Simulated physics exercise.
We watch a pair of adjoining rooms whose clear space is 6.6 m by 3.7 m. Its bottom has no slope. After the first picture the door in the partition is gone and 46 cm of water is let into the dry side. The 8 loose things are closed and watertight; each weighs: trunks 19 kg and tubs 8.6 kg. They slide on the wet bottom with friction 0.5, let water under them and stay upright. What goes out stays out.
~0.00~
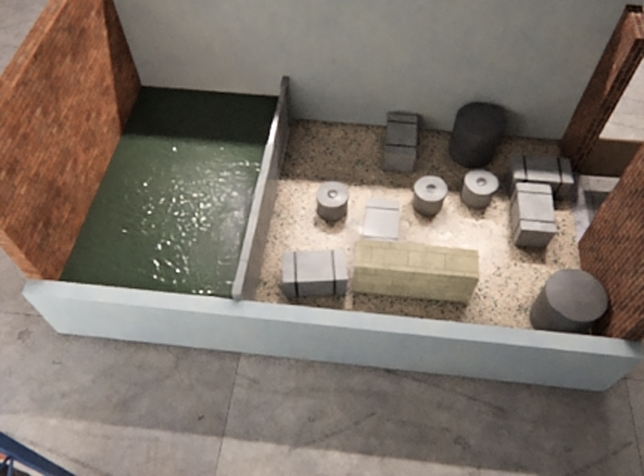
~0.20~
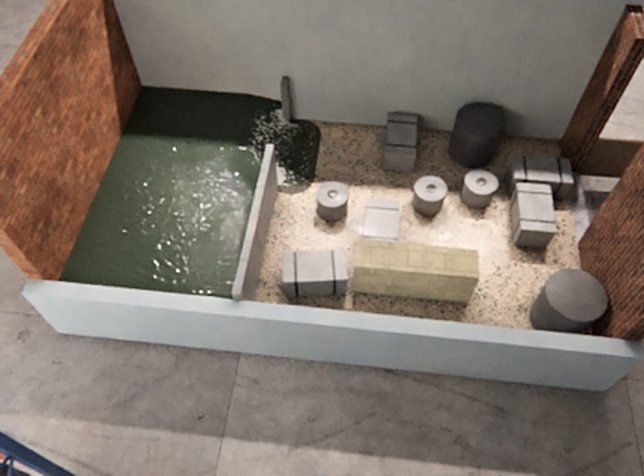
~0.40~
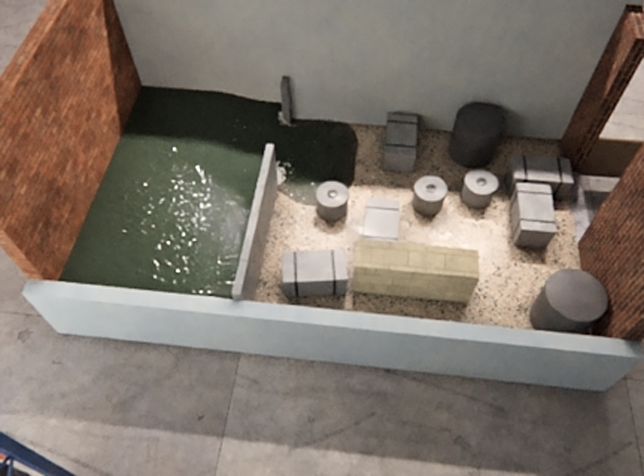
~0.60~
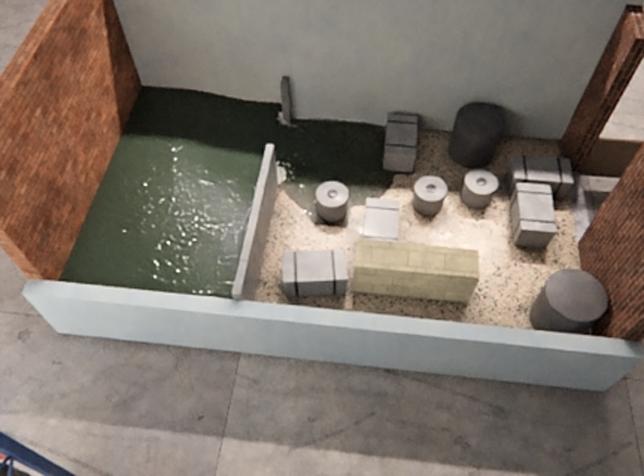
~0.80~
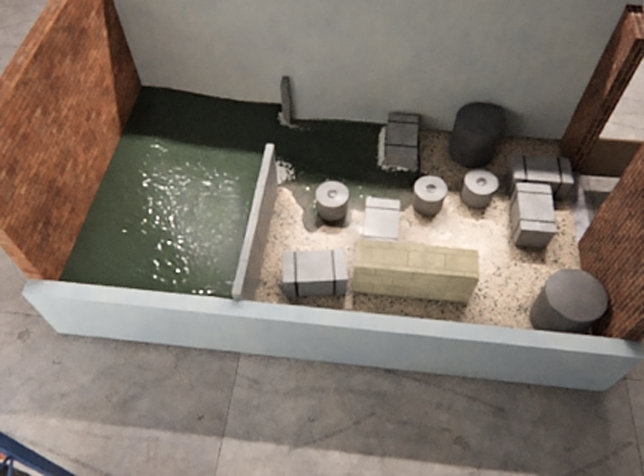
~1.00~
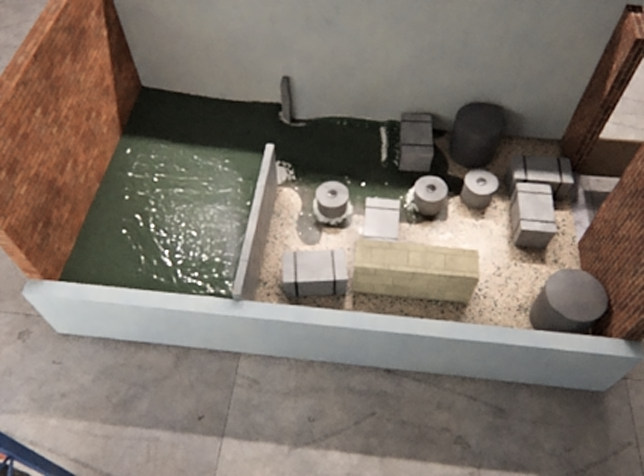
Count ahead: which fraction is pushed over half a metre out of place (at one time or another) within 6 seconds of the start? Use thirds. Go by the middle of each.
Share: Between one and two thirds.
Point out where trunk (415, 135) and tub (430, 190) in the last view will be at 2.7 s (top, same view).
Near (512, 200) and (544, 266).
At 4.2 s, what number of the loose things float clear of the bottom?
At that moment 2.
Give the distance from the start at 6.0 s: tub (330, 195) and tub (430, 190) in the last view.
In that order: 20 cm, 200 cm.
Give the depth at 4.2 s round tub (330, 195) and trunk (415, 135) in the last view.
About 3 and 16 cm.
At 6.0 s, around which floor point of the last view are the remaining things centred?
Near (386, 248).
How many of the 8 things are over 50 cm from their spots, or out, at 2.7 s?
I count 4.
After 1.4 s 1 of 8 are over 50 cm from their spots; 0 afloat.
After 2.7 s 4 of 8 are over 50 cm from their spots; 4 afloat.
After 4.2 s 5 of 8 are over 50 cm from their spots; 2 afloat.
After 6.0 s 5 of 8 are over 50 cm from their spots, and 5 have been at some point; 3 afloat.
